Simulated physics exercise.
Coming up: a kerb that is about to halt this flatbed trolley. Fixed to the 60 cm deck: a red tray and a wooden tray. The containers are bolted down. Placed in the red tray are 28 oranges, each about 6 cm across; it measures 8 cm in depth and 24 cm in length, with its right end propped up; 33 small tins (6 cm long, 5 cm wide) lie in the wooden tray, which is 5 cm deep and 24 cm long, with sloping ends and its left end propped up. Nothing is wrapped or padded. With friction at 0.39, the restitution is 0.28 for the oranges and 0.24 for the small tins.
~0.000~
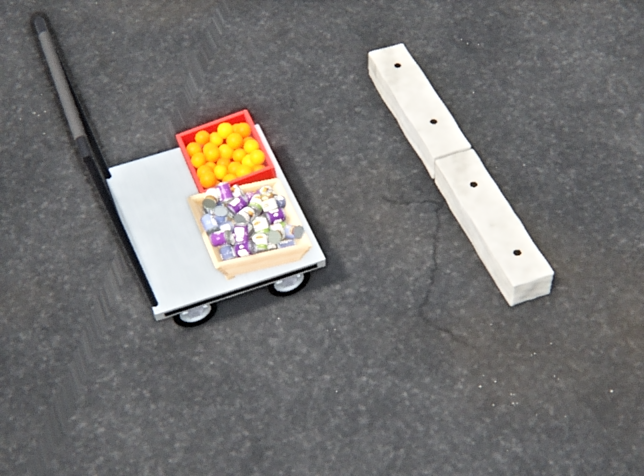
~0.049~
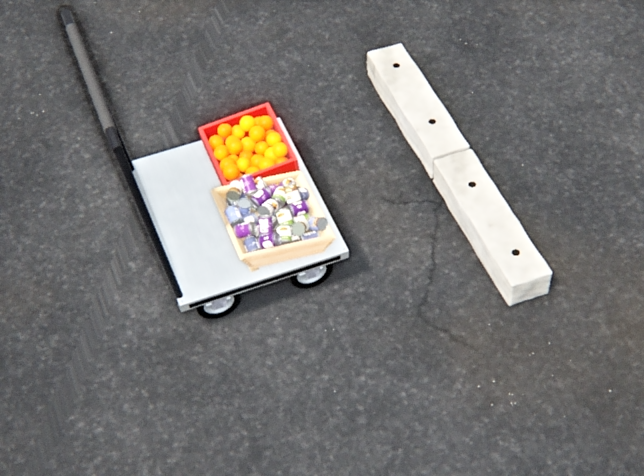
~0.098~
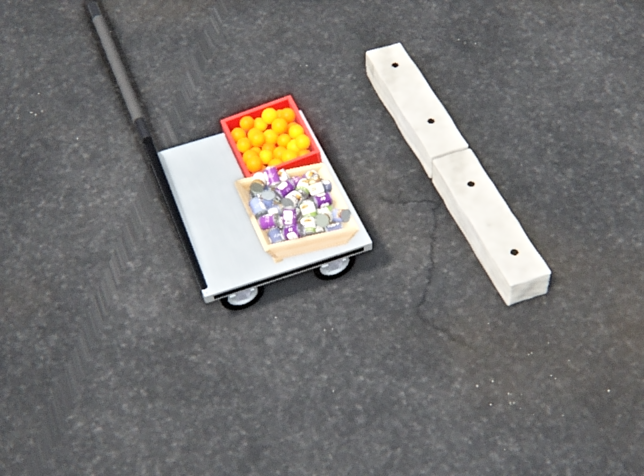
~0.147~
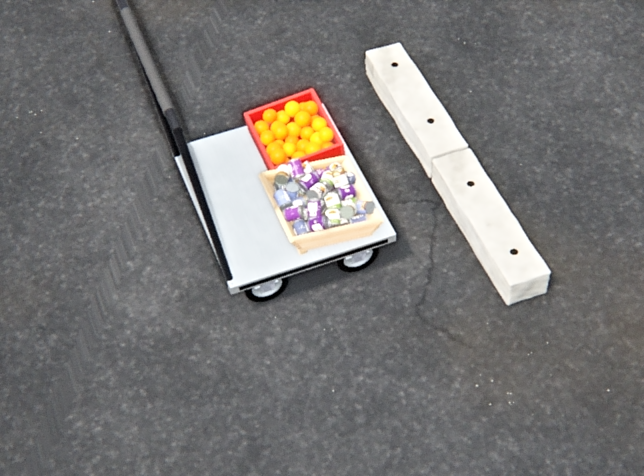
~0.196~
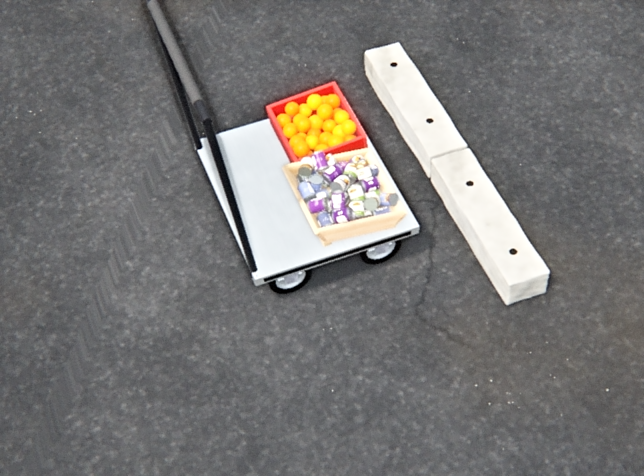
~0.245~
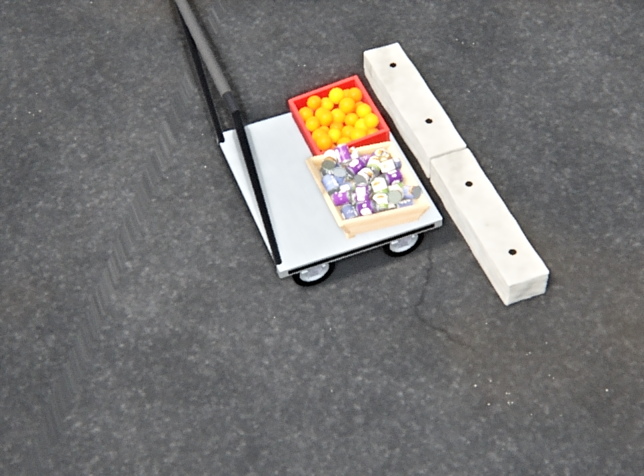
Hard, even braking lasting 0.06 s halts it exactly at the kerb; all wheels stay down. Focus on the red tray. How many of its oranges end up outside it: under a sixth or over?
The spillage stays short of one in six.
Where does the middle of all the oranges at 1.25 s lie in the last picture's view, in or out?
Their middle is around (379, 111).
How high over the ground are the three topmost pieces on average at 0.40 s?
On average they sit about 36 cm high.
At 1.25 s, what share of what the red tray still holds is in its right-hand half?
Roughly 50 in a hundred.
After 0.30 s, braking starts.
After 0.40 s, 0 of 28 out of the red tray and 1 of 33 out of the wooden tray.
After 0.52 s, 0 of 28 out of the red tray and 8 of 33 out of the wooden tray.
After 0.75 s, 0 of 28 out of the red tray and 10 of 33 out of the wooden tray.
Final count (at 1.25 s), 0 of 28 out of the red tray and 10 of 33 out of the wooden tray. Asked share, 0 of 28, 0 per cent.
